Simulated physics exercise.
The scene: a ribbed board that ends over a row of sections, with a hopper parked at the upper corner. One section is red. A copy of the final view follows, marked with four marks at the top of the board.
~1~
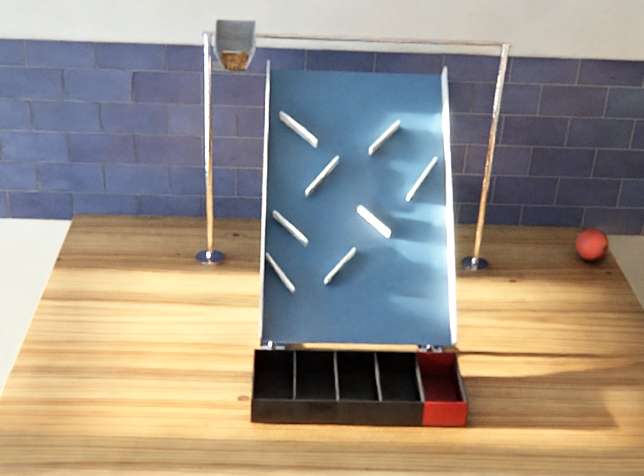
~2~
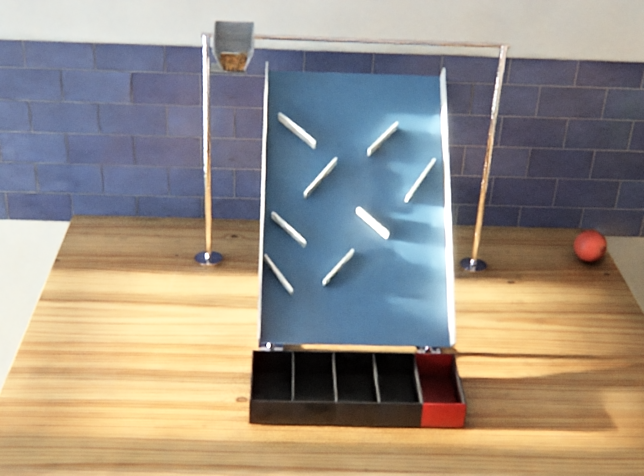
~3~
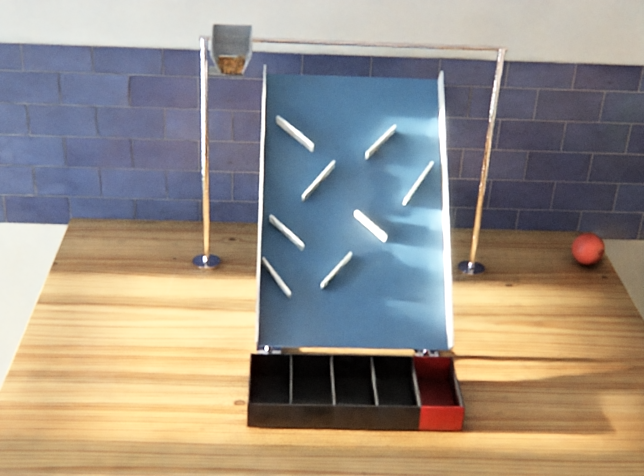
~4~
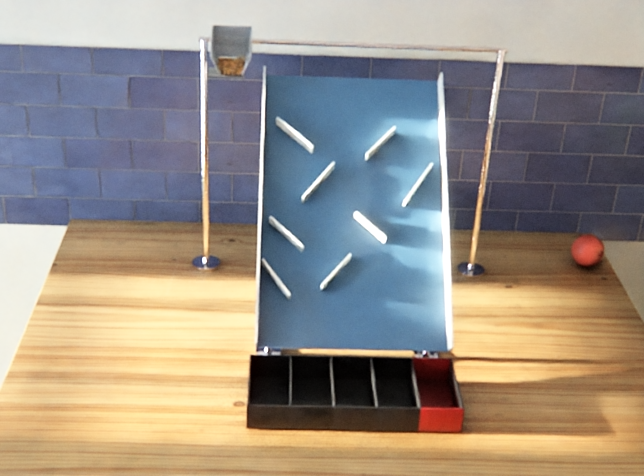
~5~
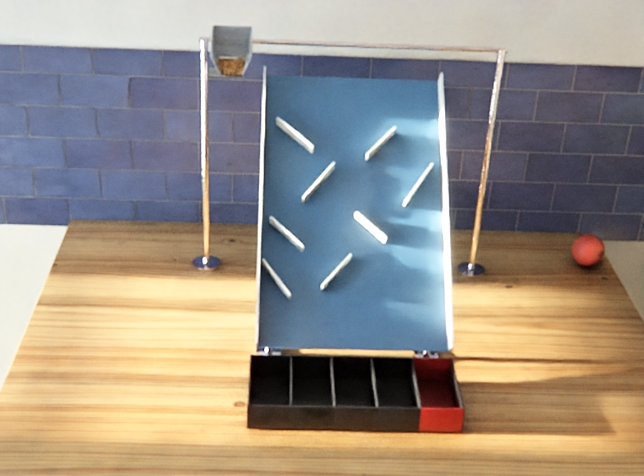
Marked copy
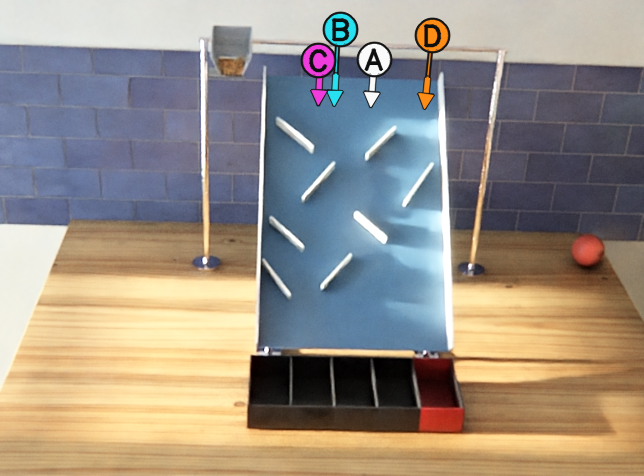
On a wooden tabletop before a blue tiled wall, seen from the front and slightly above, a tilted blue board with pale slanted ribs stands over a black tray of five sections, the rightmost red. A small grey hopper sits on a thin frame at the upper left, and a red ball rests at right. Nothing on the table moves; only the camera shifts very slightly, then steadies.
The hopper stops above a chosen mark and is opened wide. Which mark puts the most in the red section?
Mark D does it best.
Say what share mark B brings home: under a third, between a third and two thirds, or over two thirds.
Under a third.
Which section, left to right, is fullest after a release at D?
The fifth from the left.
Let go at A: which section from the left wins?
The first.
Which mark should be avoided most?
That would be A.
On the marked copy, mark A meets the board at (371, 101); mark B meets the board at (334, 100); mark C meets the board at (318, 99); mark D meets the board at (425, 103).
With A, just a few in the red section, almost all in other sections, about a tenth outside the box.
With B, roughly a quarter in the red section, the larger part in other sections.
With C, roughly a quarter in the red section, the larger part in other sections, just a few outside the box.
With D, roughly two thirds in the red section, roughly a quarter in other sections, about a tenth outside the box.
